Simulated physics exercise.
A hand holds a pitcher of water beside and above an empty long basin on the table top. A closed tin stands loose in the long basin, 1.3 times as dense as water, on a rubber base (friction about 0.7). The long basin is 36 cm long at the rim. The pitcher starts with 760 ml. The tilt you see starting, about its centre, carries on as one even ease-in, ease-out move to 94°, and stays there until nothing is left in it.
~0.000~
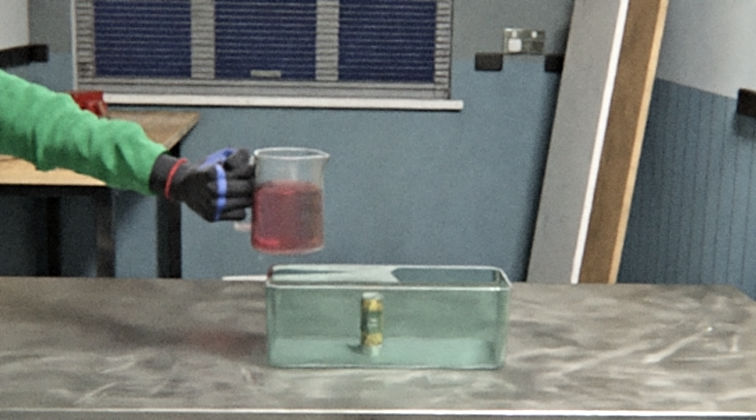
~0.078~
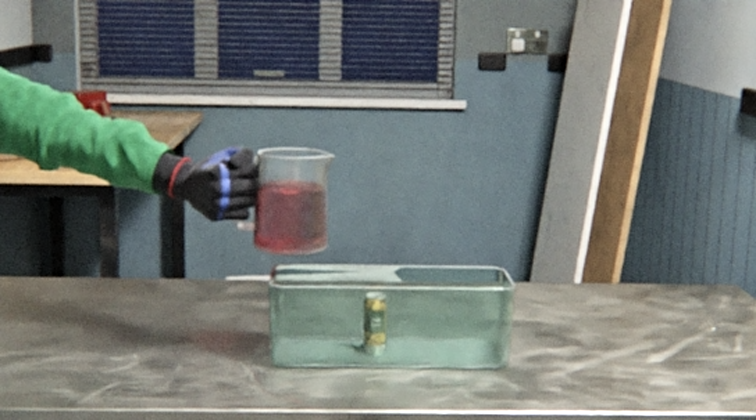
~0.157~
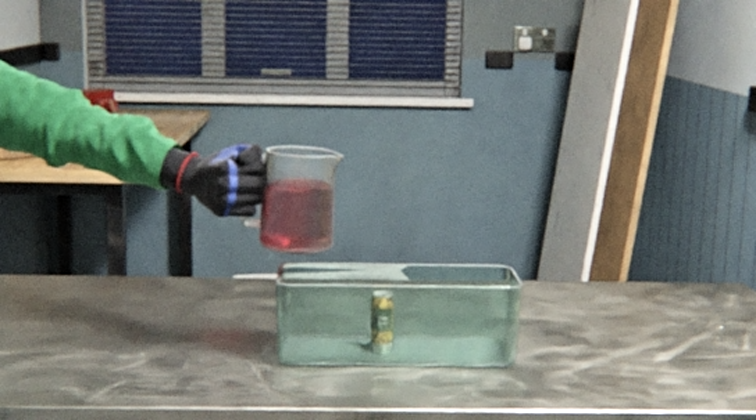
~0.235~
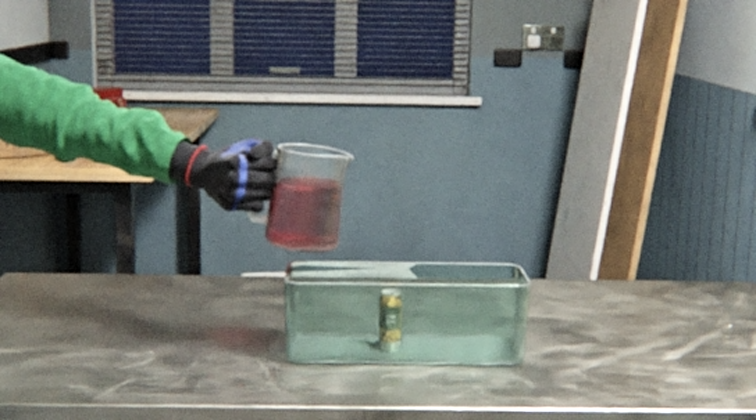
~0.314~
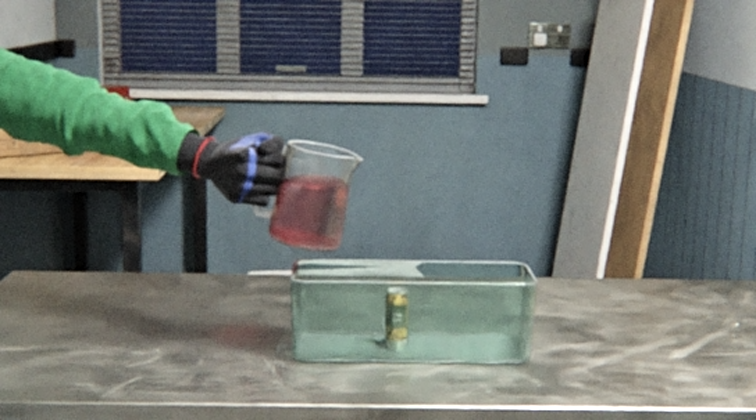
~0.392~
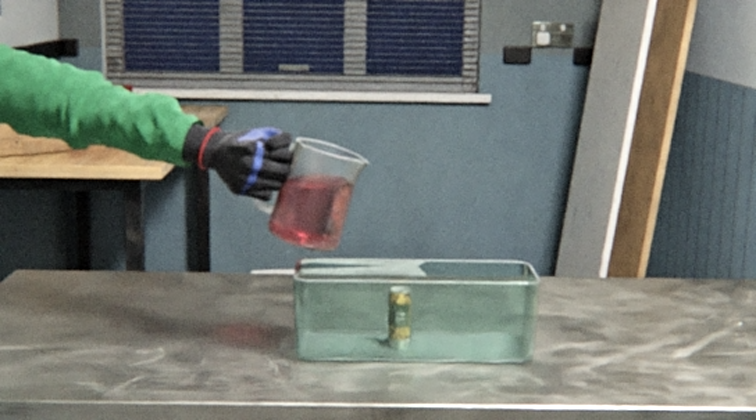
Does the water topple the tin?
The tin keeps standing.
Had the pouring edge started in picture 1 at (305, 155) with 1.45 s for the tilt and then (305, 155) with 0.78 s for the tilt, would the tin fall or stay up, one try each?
First it goes over; then it topples.
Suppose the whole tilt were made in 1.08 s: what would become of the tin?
Then it keeps standing.
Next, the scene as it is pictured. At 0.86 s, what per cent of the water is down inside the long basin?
Some 0 per cent.
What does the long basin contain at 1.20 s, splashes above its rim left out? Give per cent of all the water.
About 24 per cent.
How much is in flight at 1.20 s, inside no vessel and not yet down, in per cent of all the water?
Near 16 in a hundred.
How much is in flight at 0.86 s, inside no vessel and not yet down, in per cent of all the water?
About 3 per cent.
After 0.86 s the tilt is 60° and 97 per cent is still to pour; the tin stands where it began.
After 1.20 s the tilt is 87° and 61 per cent is still to pour; the tin stands where it began.
After 1.56 s the tilt is 94° and 21 per cent is still to pour; the tin stands where it began.
After 1.95 s the tilt is 94° and 7 per cent is still to pour; the tin stands where it began.
In the end the tin stands where it began.
